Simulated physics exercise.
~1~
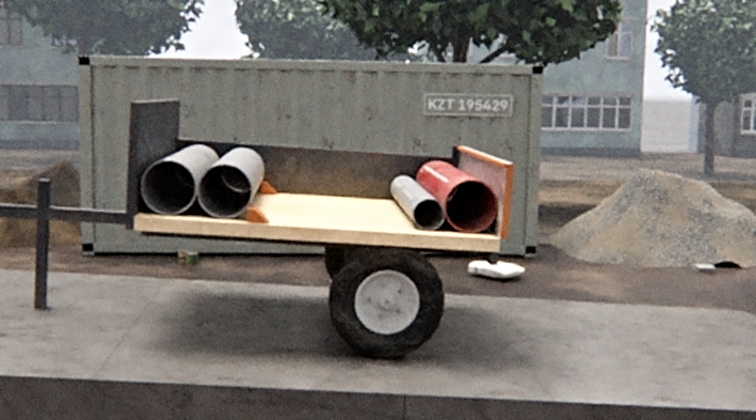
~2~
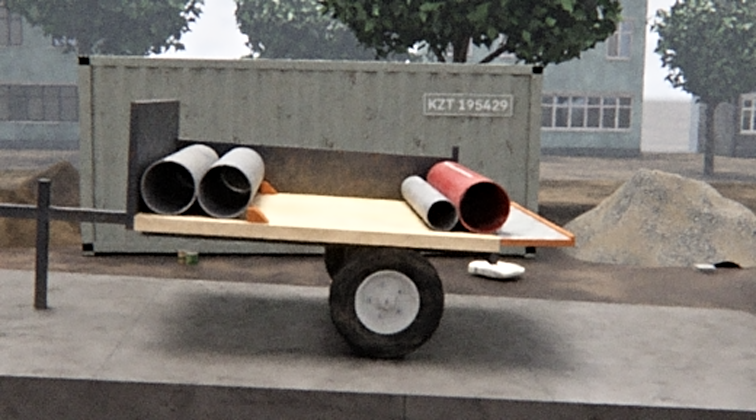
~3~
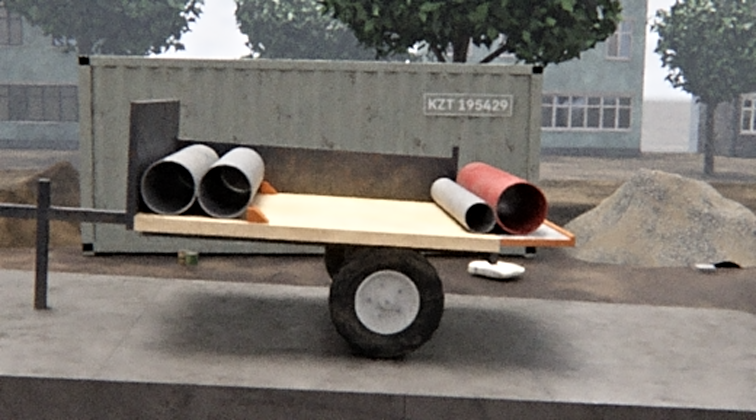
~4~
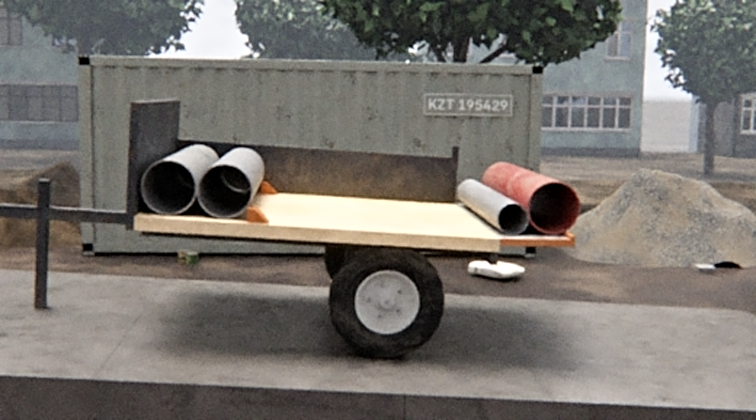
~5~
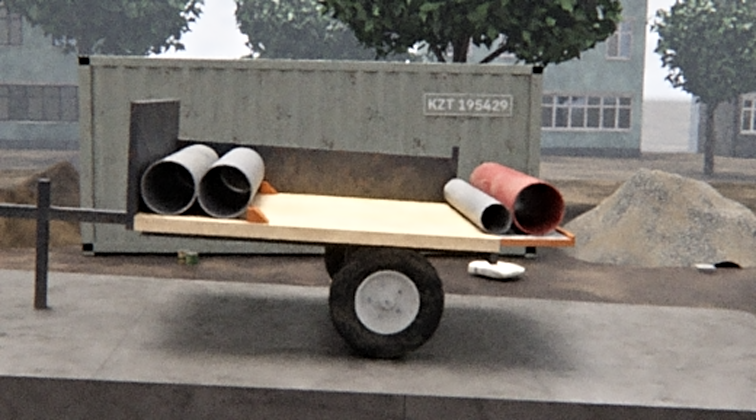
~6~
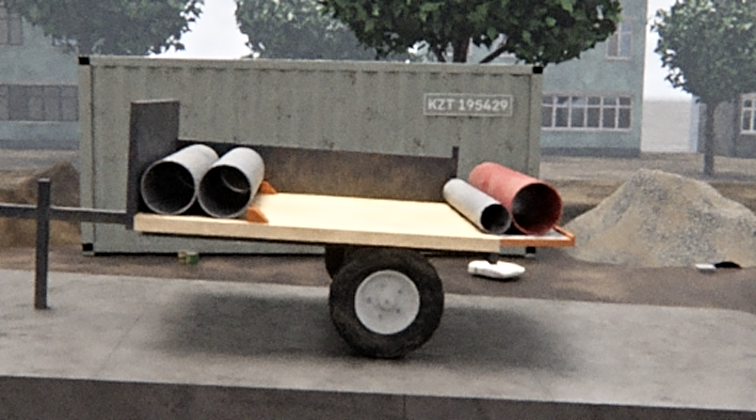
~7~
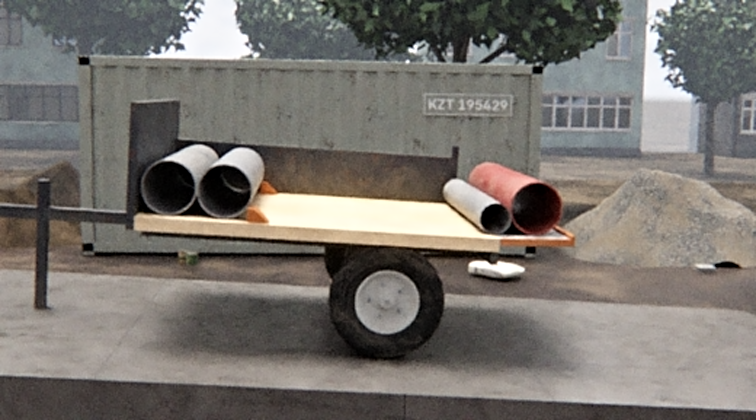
A red pipe rolled right across a trailer bed and onto its tailgate after the gate dropped open, with a thinner gray pipe following. The red one reached the outer end, rolled back slightly and settled on the gate, while two gray pipes stayed put at the left.
